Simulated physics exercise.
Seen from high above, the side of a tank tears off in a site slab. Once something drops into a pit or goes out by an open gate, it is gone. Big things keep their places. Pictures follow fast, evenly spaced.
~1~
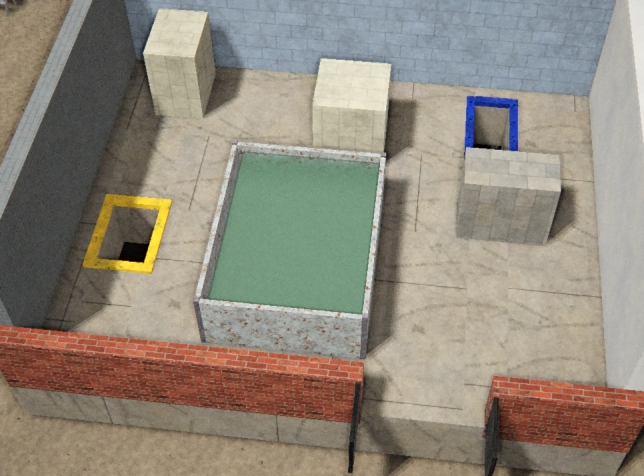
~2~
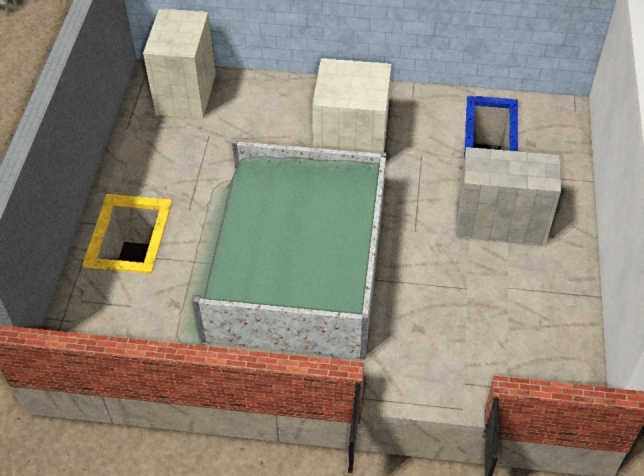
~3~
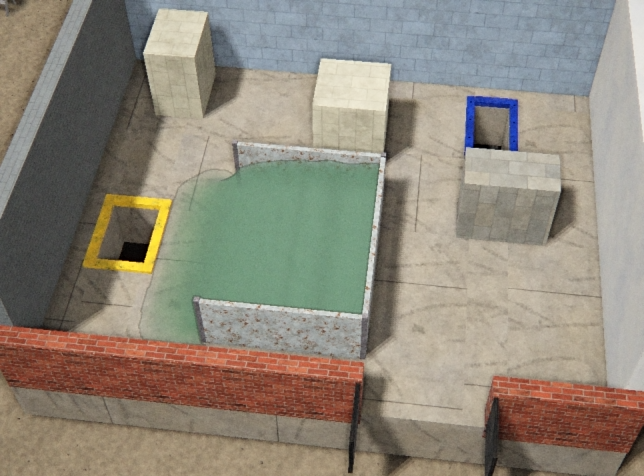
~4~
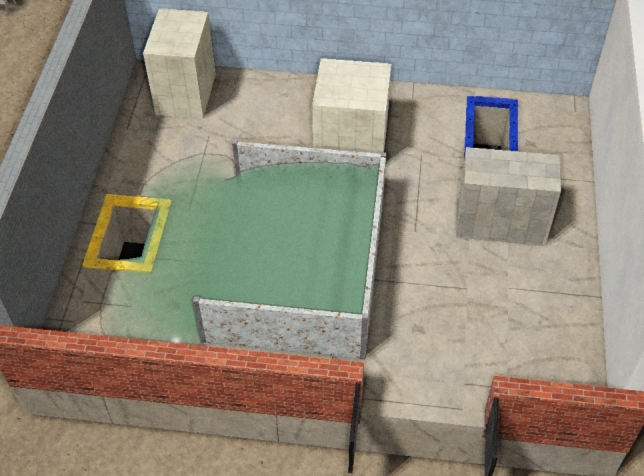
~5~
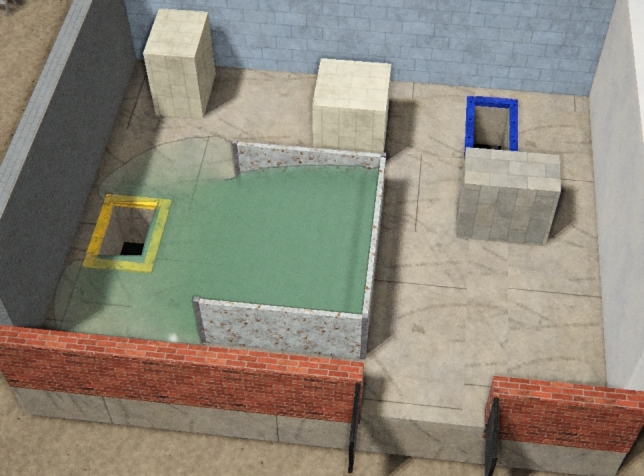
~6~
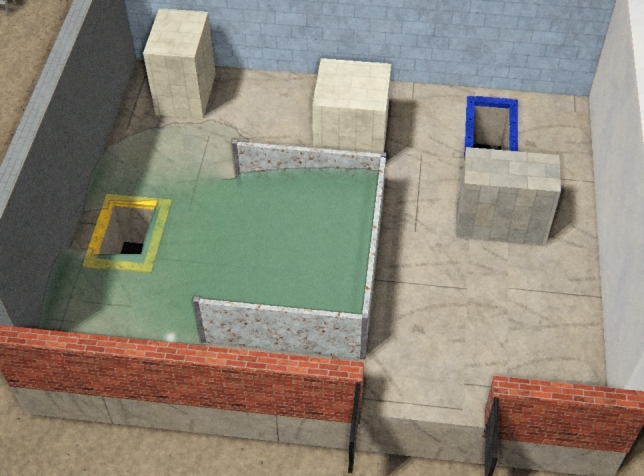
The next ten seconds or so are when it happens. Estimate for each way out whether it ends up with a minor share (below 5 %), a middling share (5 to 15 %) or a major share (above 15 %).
Outcome: The gate accounts for a negligible part - below five per cent, the blue pit accounts for a negligible part - below five per cent, the yellow pit accounts for a substantial part - beyond fifteen per cent.
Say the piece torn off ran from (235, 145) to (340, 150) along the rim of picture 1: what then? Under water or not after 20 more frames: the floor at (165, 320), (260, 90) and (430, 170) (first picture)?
Spot by spot: Unaffected, then soaked through, then soaked through.
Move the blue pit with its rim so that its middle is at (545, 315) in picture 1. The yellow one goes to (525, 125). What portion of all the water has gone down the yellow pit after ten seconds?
Out of a hundred parts, 10 go to yellow.
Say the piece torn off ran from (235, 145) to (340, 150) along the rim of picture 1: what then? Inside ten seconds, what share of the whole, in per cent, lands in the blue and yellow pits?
Result - blue: 20 %; yellow: 10 %.
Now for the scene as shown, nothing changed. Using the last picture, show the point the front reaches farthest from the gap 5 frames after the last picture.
Somewhere near (137, 62).
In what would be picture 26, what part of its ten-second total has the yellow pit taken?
It works out at roughly 80 percent of the ten-second total.
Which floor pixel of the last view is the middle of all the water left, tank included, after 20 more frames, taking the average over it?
Close to pixel (204, 232).
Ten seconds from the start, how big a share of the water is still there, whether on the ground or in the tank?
I'd put it at about 50 per cent.
A moment on, water covers 30 % of the floor; the gate 0 %, the blue pit 0 %, the yellow pit 13 %.
Next, water covers 30 % of the floor; the gate 0 %, the blue pit 0 %, the yellow pit 24 %.
Then, water covers 50 % of the floor; the gate 0 %, the blue pit 0 %, the yellow pit 35 %.
Later, water covers 75 % of the floor; the gate 1 %, the blue pit 1 %, the yellow pit 42 %.
In the end, water covers 95 % of the floor; the gate 2 %, the blue pit 3 %, the yellow pit 44 %.
